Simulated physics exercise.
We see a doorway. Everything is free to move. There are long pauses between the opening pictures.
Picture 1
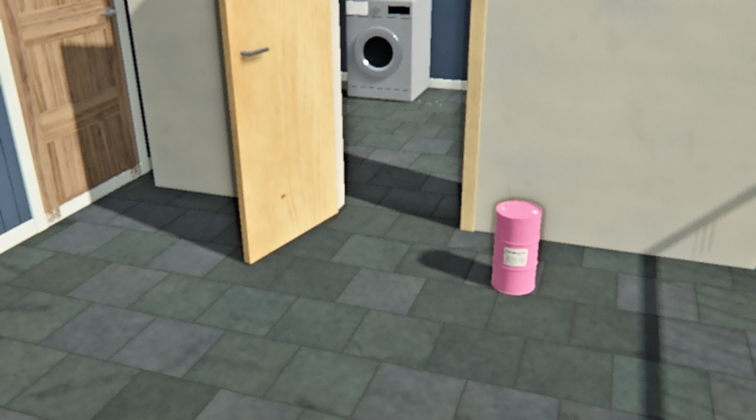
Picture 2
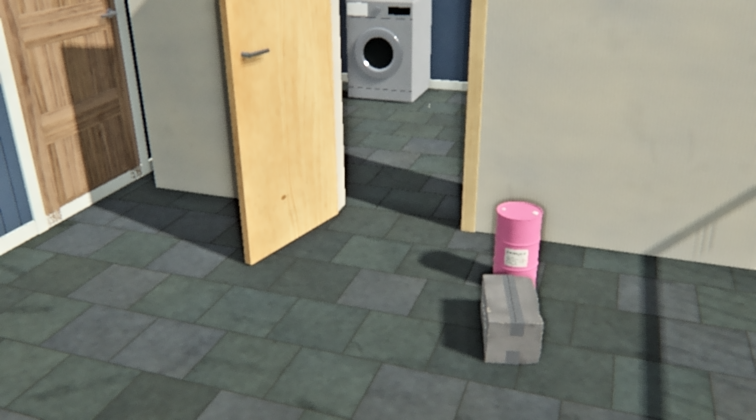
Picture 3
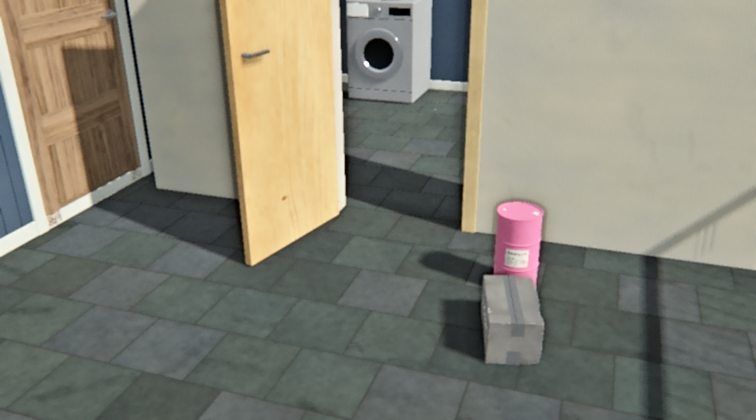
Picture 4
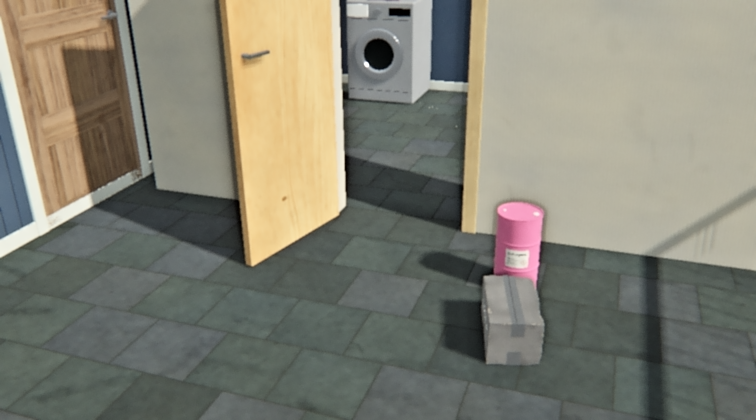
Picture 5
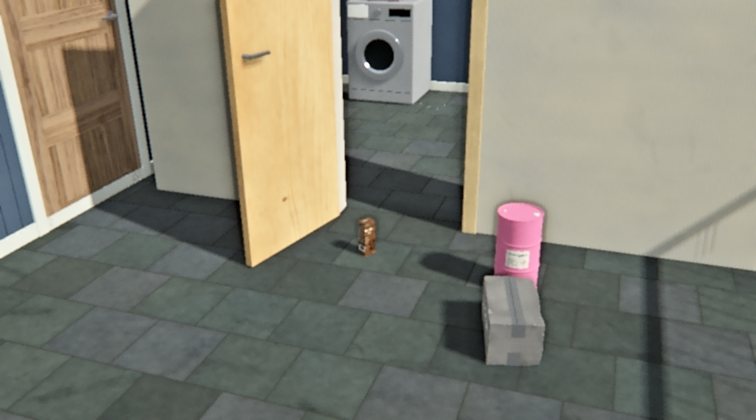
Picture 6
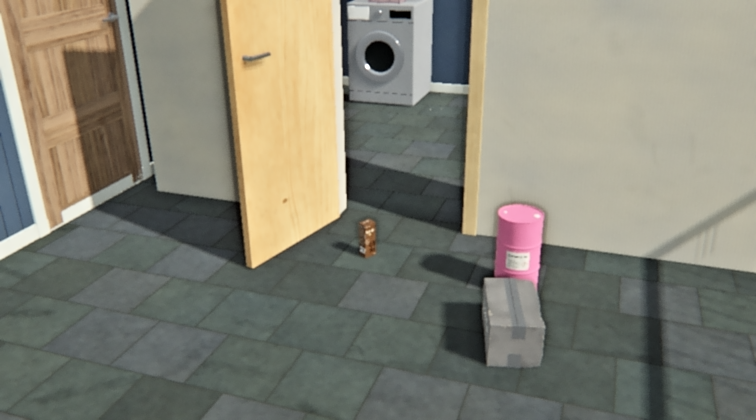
A grey box appears beside a pink canister, then a small brown object appears near the open door.
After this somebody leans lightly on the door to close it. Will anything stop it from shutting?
Outcome: The door closes.
Then, 1.60 s later than the last frame, door at 52°; brown carton moved a little near (374, 238).
Then, 2.30 s later than the last frame, door at 24°; brown carton moved well along near (415, 226).
When it is over, door at 0°; moved from the start, brown carton; the other 2 as before. End places, in pixels of the last picture, brown carton near (435, 209).
